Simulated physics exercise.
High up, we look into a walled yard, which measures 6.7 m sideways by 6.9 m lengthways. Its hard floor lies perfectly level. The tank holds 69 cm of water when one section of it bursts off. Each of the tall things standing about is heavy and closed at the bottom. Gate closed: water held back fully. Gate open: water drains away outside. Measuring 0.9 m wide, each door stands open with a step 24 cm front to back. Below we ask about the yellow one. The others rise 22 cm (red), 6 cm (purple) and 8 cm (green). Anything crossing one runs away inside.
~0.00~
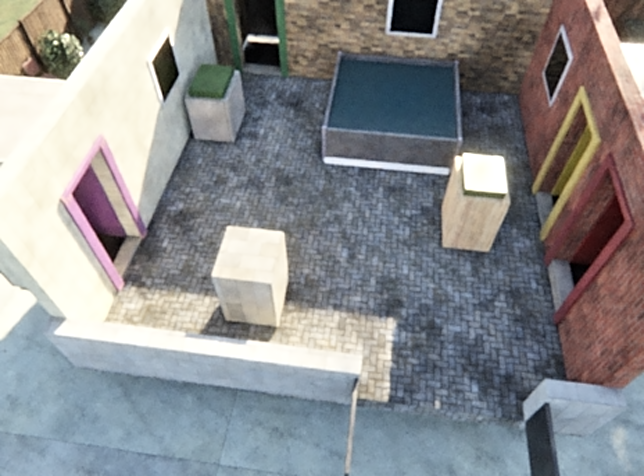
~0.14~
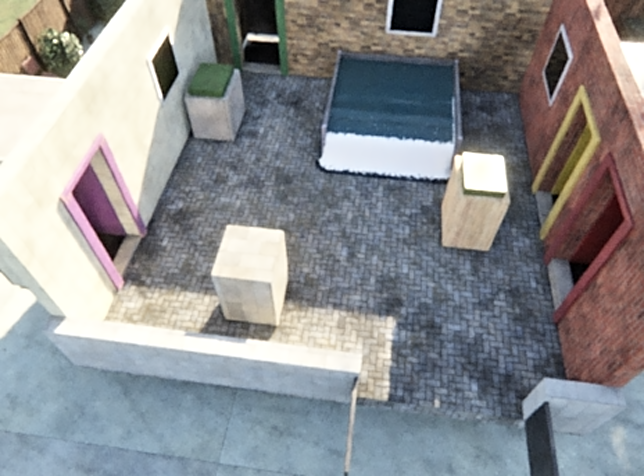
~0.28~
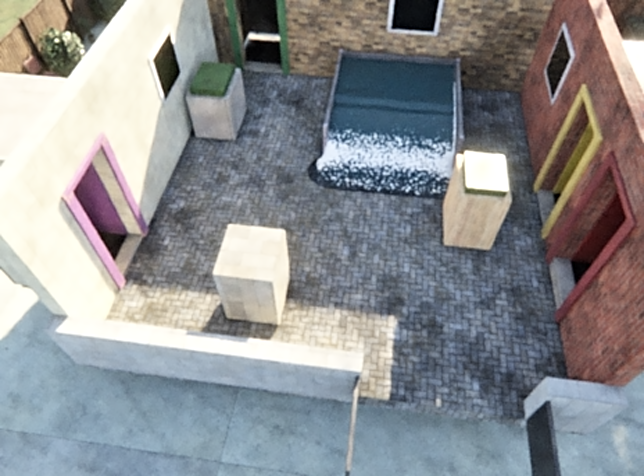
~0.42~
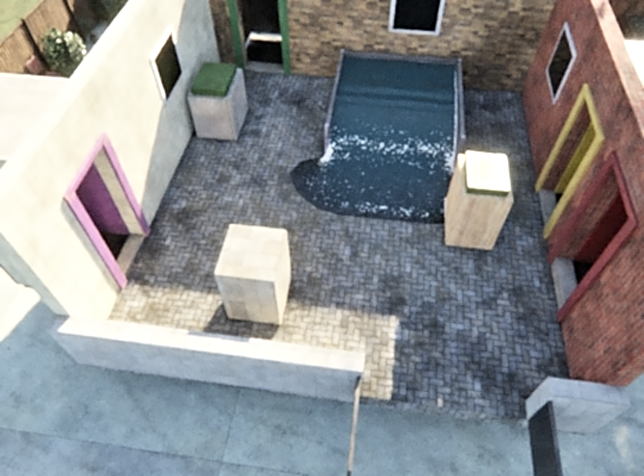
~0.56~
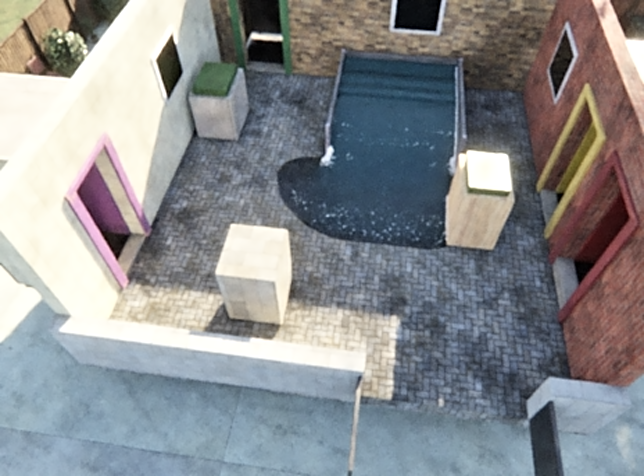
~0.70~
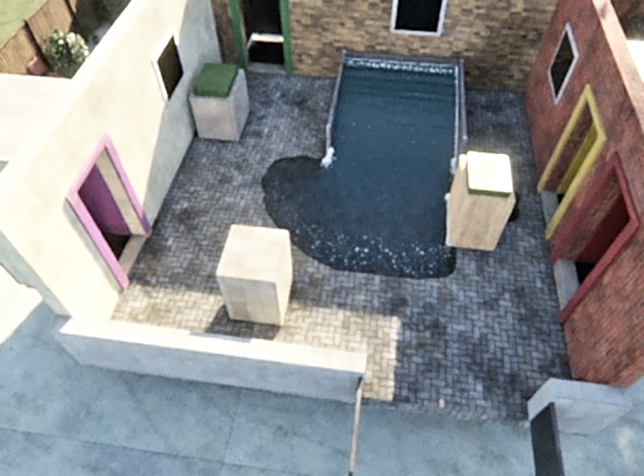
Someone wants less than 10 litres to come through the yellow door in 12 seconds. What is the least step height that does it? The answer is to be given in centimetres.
It needs to be around 15 cm high.
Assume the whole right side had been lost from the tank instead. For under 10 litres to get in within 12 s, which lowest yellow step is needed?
Estimate: Near 22 cm.
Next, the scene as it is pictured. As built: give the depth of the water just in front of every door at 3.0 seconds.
Door by door in centimetres - red 2, yellow 14, purple 16, green 0.
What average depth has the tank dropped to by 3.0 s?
About 17 centimetres.
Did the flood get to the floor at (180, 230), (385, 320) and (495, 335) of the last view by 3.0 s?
In order: Soaked, soaked, soaked.
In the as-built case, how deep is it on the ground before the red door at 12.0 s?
The depth there is around 3.0 cm.
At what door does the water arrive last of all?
Green.
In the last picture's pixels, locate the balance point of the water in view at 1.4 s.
Around (390, 166).
After 1.4 s water covers 40 % of the floor, deepest (36 cm) near (448, 204); 14 cm at the yellow door, 1 litre in over its 9 cm step.
After 3.0 s water covers 65 % of the floor, deepest (35 cm) near (109, 322); 14 cm at the yellow door, 57 litres in over its 9 cm step.
After 12.0 s water covers 100 % of the floor, deepest (10 cm) near (223, 71); 4 cm at the yellow door, 69 litres in over its 9 cm step.
At the yellow door as built, the water arrived by 1.1 s and peaked near 15 cm at 2.6 s.
With a step of 12.5 cm, 26 litres would have come in within the 12 s; with 17 cm, 5 litres. So under 10 litres takes about 15 cm.
